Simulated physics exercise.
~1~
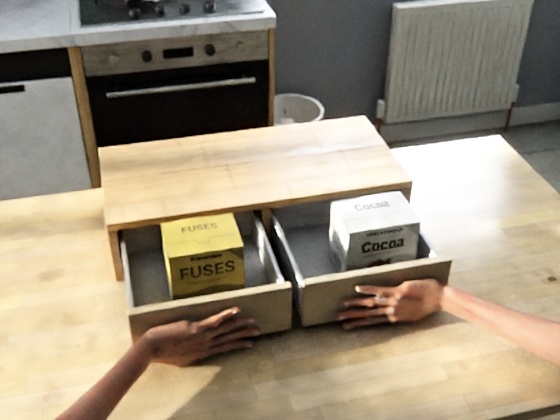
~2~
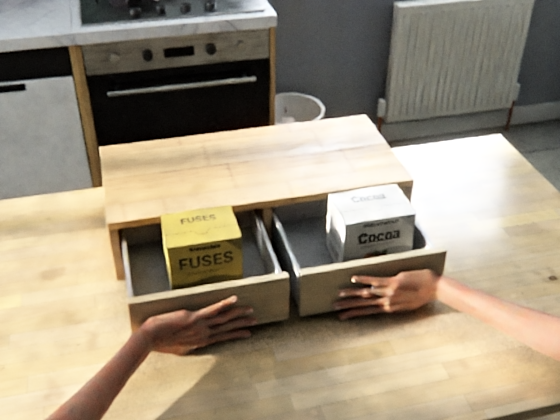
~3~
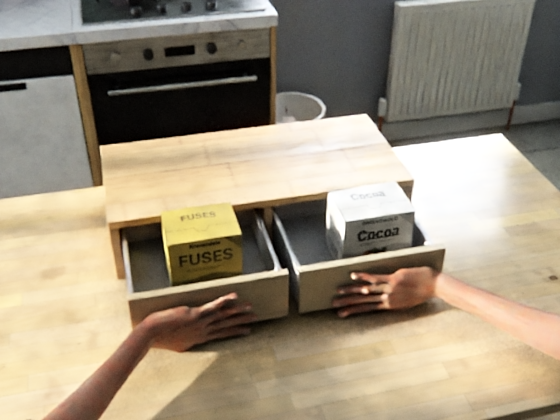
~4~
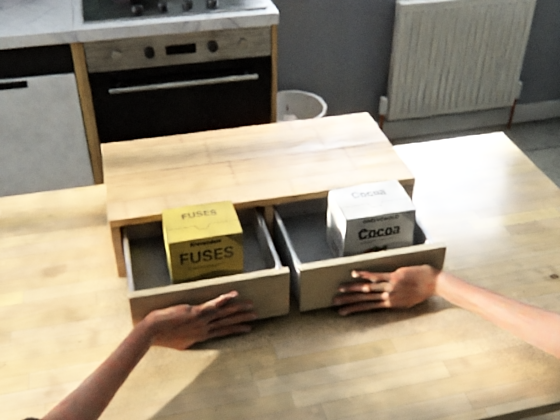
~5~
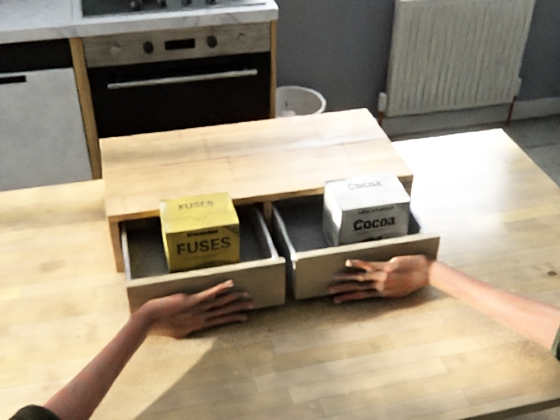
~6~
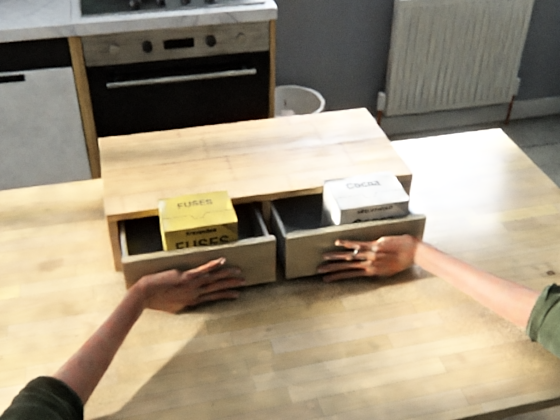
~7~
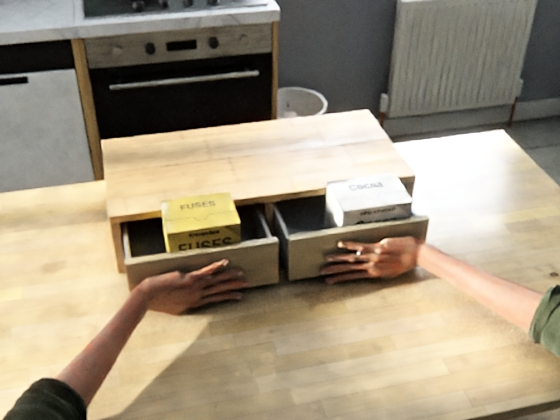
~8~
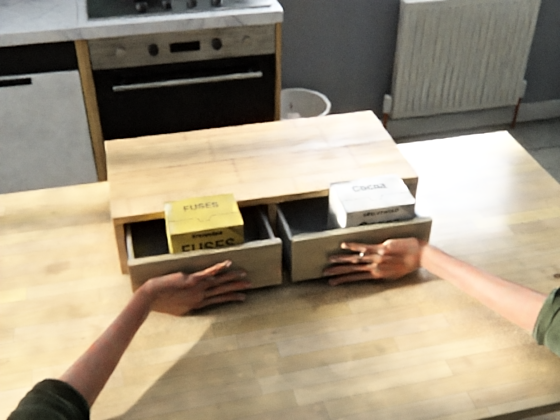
Two hands pushing in side-by-side drawers holding a yellow fuses box and a white cocoa box, both drawers ending partly open.
